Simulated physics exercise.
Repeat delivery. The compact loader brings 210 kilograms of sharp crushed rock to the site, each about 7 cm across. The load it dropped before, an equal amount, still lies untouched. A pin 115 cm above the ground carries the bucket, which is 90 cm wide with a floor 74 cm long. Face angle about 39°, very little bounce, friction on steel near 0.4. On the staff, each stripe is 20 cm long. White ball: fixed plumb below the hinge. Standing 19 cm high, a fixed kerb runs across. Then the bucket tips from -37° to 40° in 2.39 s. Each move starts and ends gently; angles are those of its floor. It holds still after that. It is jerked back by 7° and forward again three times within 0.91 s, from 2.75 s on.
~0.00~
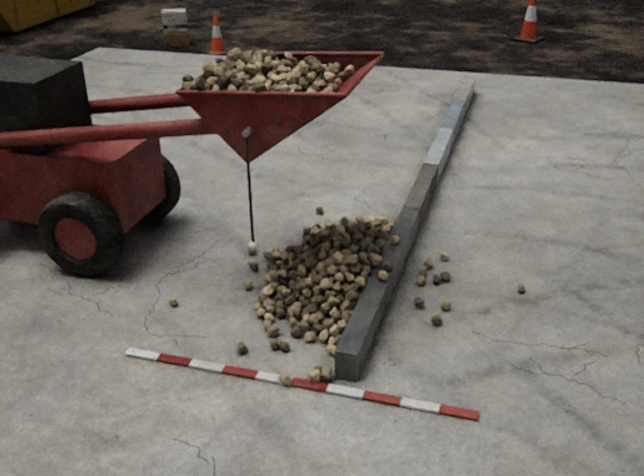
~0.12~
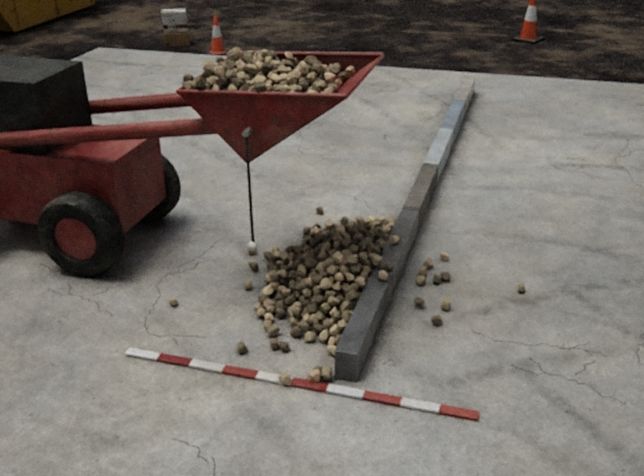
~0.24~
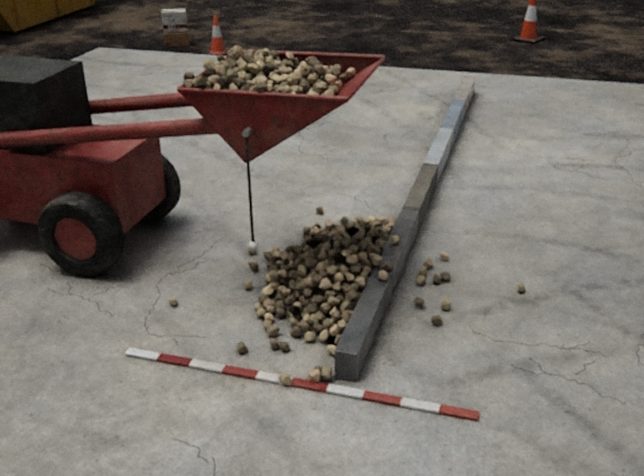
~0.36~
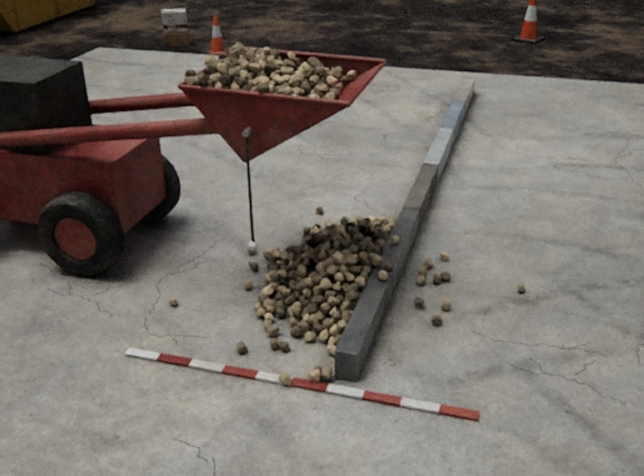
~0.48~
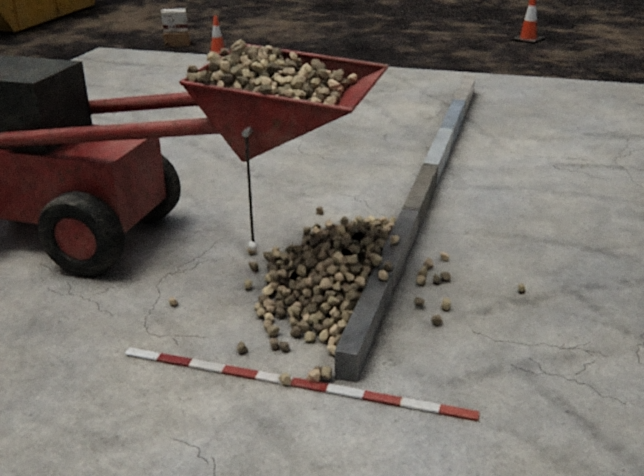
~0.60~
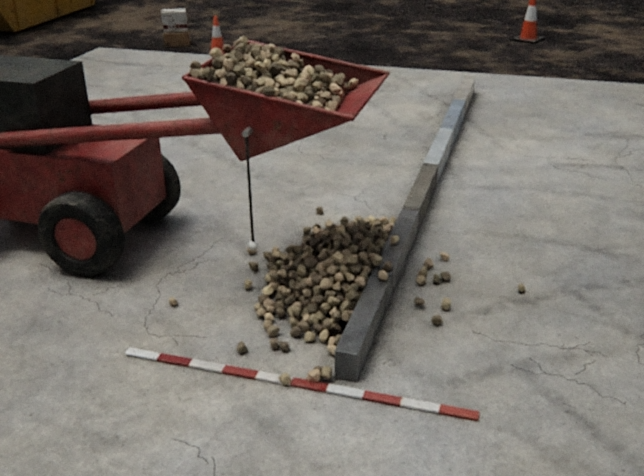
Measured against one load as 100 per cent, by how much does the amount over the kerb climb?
The amount climbs by some 54 per cent of a load.
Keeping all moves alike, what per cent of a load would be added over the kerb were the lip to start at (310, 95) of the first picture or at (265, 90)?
Roughly 10 per cent, then 0 per cent.
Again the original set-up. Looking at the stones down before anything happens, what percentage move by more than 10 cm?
Close to 0 per cent.
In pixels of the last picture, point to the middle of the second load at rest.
The middle ends up near (403, 272).
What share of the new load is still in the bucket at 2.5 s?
15 % still inside.
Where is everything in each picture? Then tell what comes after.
In the first frame, lip at (346, 96), floor tilted -37°, highest stones at (261, 61). The earlier load is highest near (351, 239), 28 cm above ground level, 99 % on this side of the kerb, 2 % over the kerb.
In the second frame, lip at (347, 97), floor tilted -36°, highest stones at (257, 60); the stones move at 0.0 m/s on average.
In the third frame, lip at (348, 100), floor tilted -35°, highest stones at (247, 58); the stones move at 0.1 m/s on average.
In the fourth frame, lip at (350, 104), floor tilted -32°, highest stones at (239, 55); the stones move at 0.1 m/s on average.
In the fifth frame, lip at (352, 111), floor tilted -29°, highest stones at (241, 51); the stones move at 0.1 m/s on average.
In the sixth frame, the bucket is at -25°, its lip at (353, 119); the top of the load is at (244, 48); the stones move at 0.1 m/s on average.
After 1.8 s the floor is at 28°; in per cent of one load, 97 in the bucket, 101 on this side of the kerb, 2 over the kerb; the foremost stones are at (447, 285).
After 2.5 s the floor is at 40°; in per cent of one load, 16 in the bucket, 159 on this side of the kerb, 26 over the kerb; the foremost stones are at (495, 288).
After 4.1 s the floor is at 40°; in per cent of one load, 0 in the bucket, 145 on this side of the kerb, 56 over the kerb; the foremost stones are at (551, 305).
After 6.6 s the floor is at 40°; in per cent of one load, 0 in the bucket, 145 on this side of the kerb, 56 over the kerb; the foremost stones are at (551, 305). Net gain over the kerb, 54.
